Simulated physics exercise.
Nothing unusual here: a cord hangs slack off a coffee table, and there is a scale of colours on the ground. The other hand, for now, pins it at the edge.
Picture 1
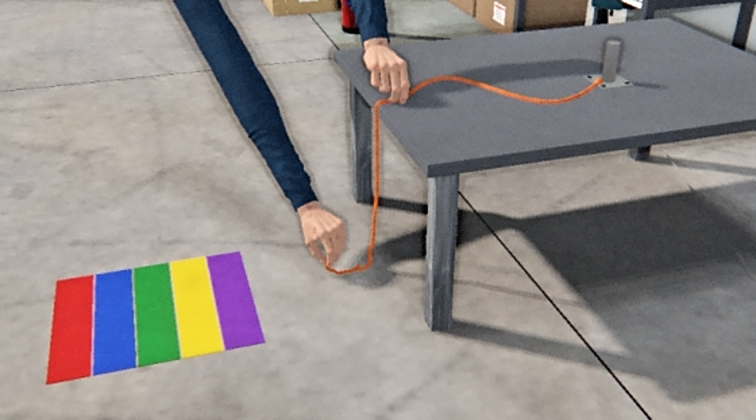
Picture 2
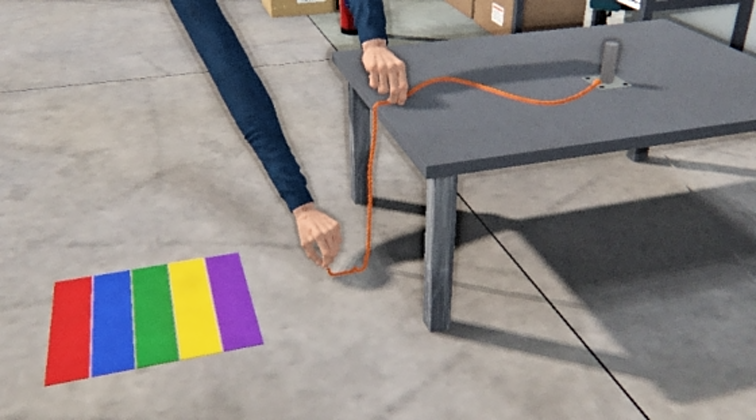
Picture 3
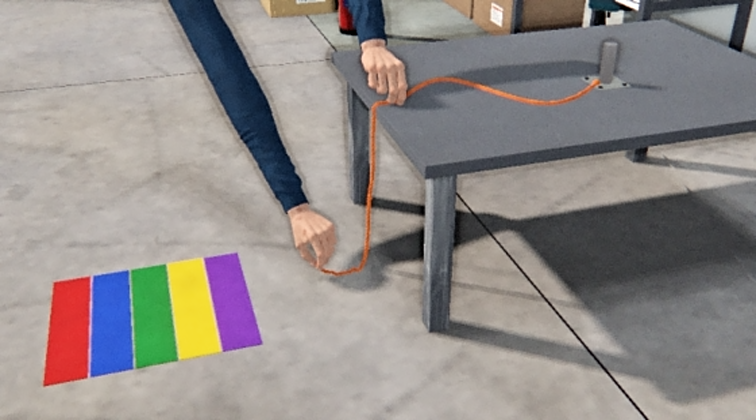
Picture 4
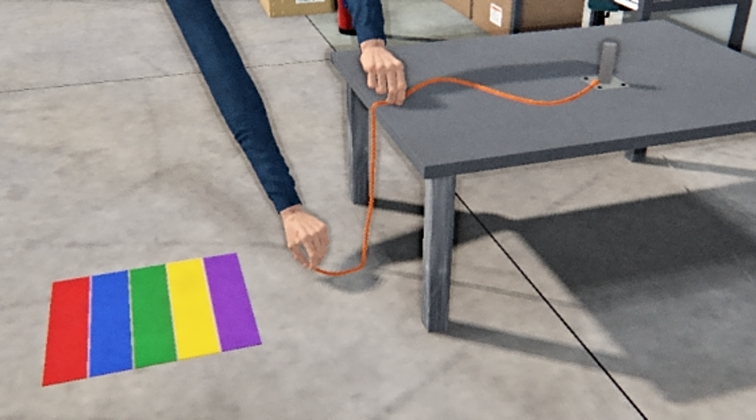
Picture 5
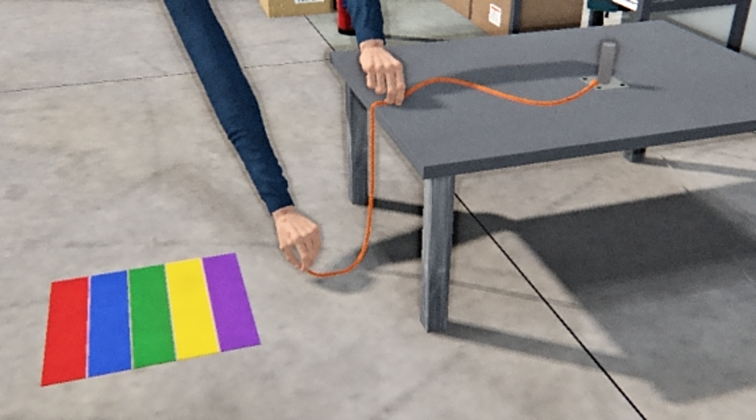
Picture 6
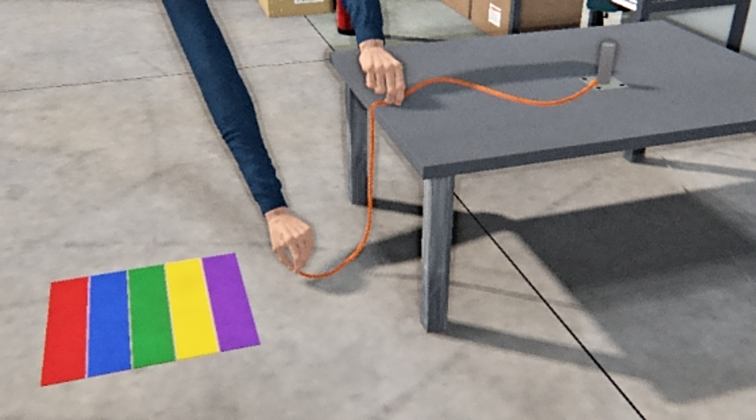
A hand slowly draws the hanging orange cord's end left while another pins it at the table edge.
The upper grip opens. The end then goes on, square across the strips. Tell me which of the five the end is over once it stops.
It is over the blue strip.
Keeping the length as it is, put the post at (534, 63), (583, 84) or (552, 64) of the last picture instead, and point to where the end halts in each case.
Try by try, about (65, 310), (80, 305) and (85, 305).
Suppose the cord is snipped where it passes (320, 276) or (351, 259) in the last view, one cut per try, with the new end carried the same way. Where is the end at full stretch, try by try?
Case by case it comes to about (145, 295) and then about (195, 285).
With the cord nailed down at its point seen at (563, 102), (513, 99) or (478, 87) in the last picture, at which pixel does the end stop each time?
Estimated pixels in sequence: (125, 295), (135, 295) and (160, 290).
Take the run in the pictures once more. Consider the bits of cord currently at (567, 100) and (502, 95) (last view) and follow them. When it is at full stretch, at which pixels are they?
At (540, 89), then (472, 95).
Soon after, end near (178, 289); over yellow.
Then, end near (131, 296); over green.
At full stretch, end near (104, 301); over blue. It gets as far as the blue strip.
